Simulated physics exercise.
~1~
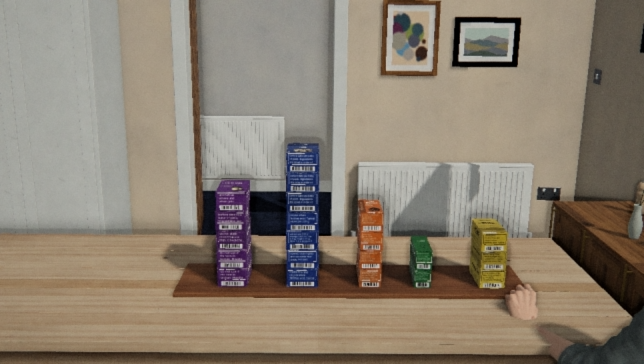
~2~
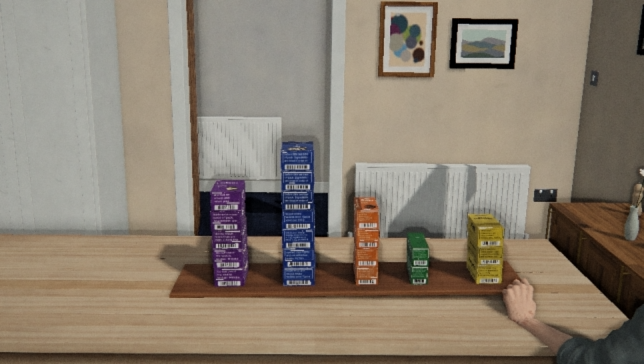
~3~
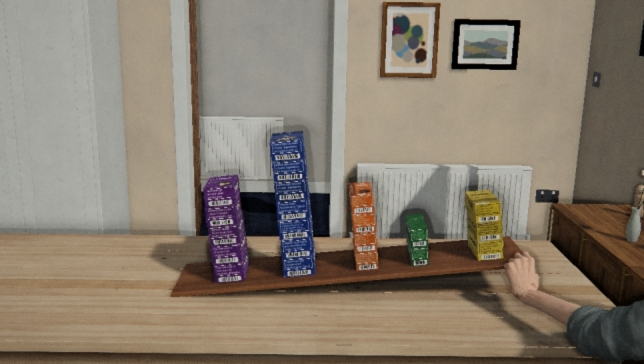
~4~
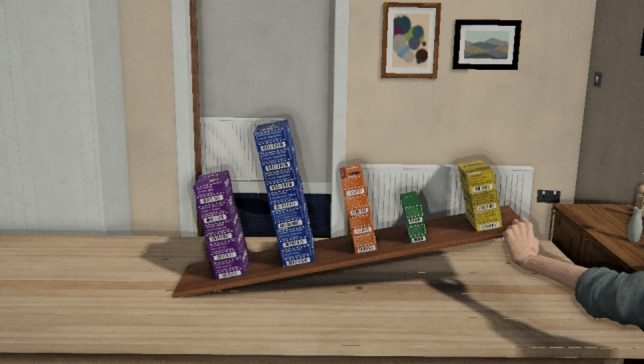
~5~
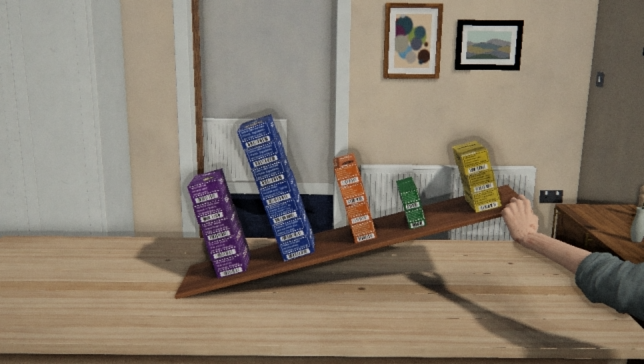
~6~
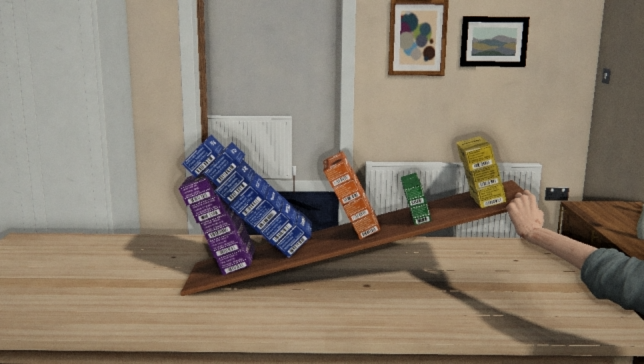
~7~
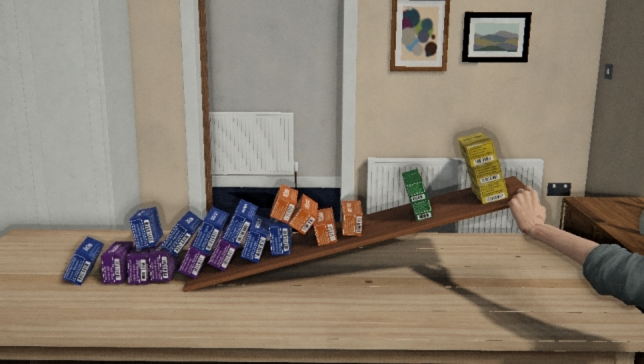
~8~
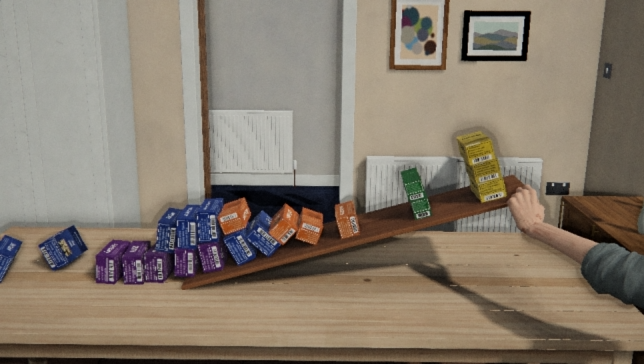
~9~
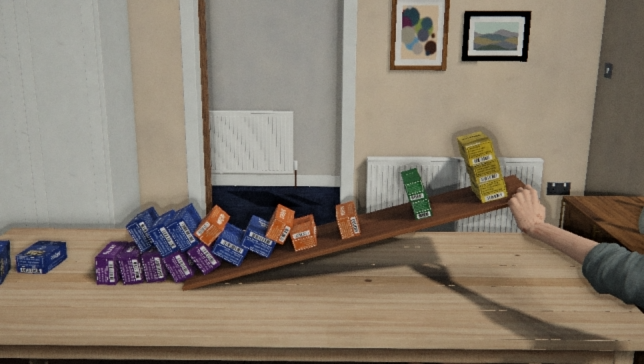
The clip shows a hand raising the right end of a wooden board holding five coloured stacks of small packets. The stacks lean left, then the blue, purple and orange ones topple and spill down toward the table, while the green and yellow stacks stay standing on the tilted board.
